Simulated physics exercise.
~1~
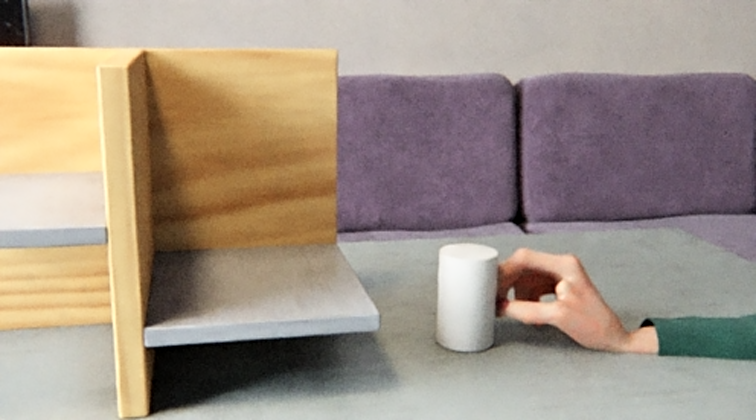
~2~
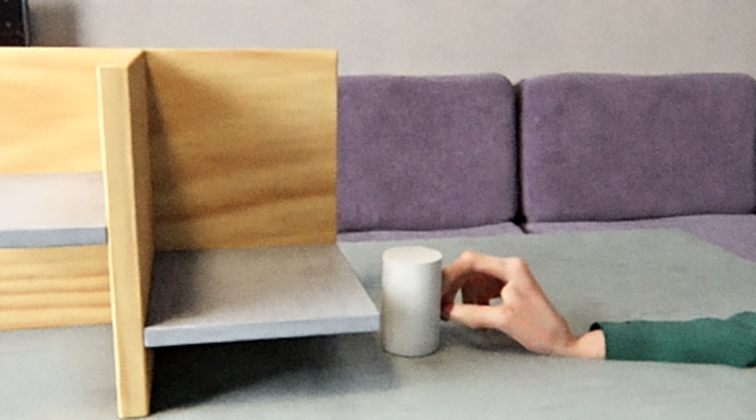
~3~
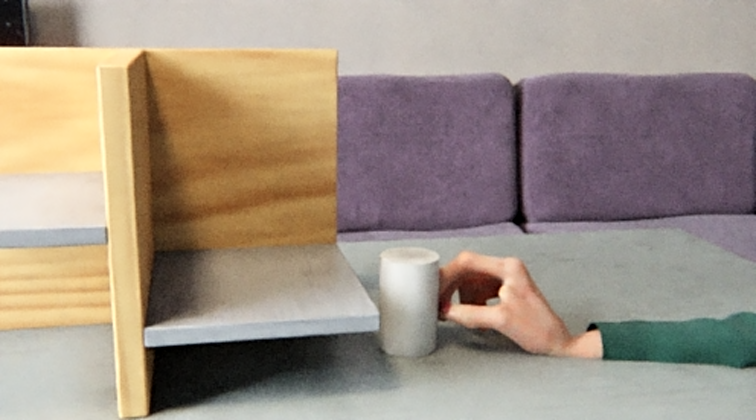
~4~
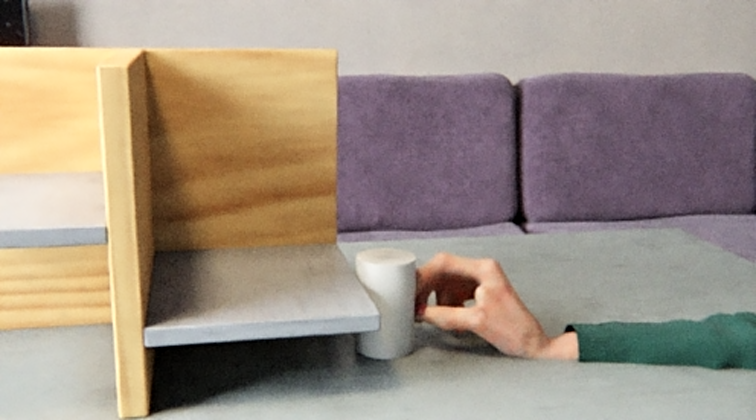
A white cylinder stood upright on a gray table as a hand in a green sleeve pushed it left toward a low shelf, barely moved it for a moment, then nudged it on until it stood, still upright, at the shelf's edge.
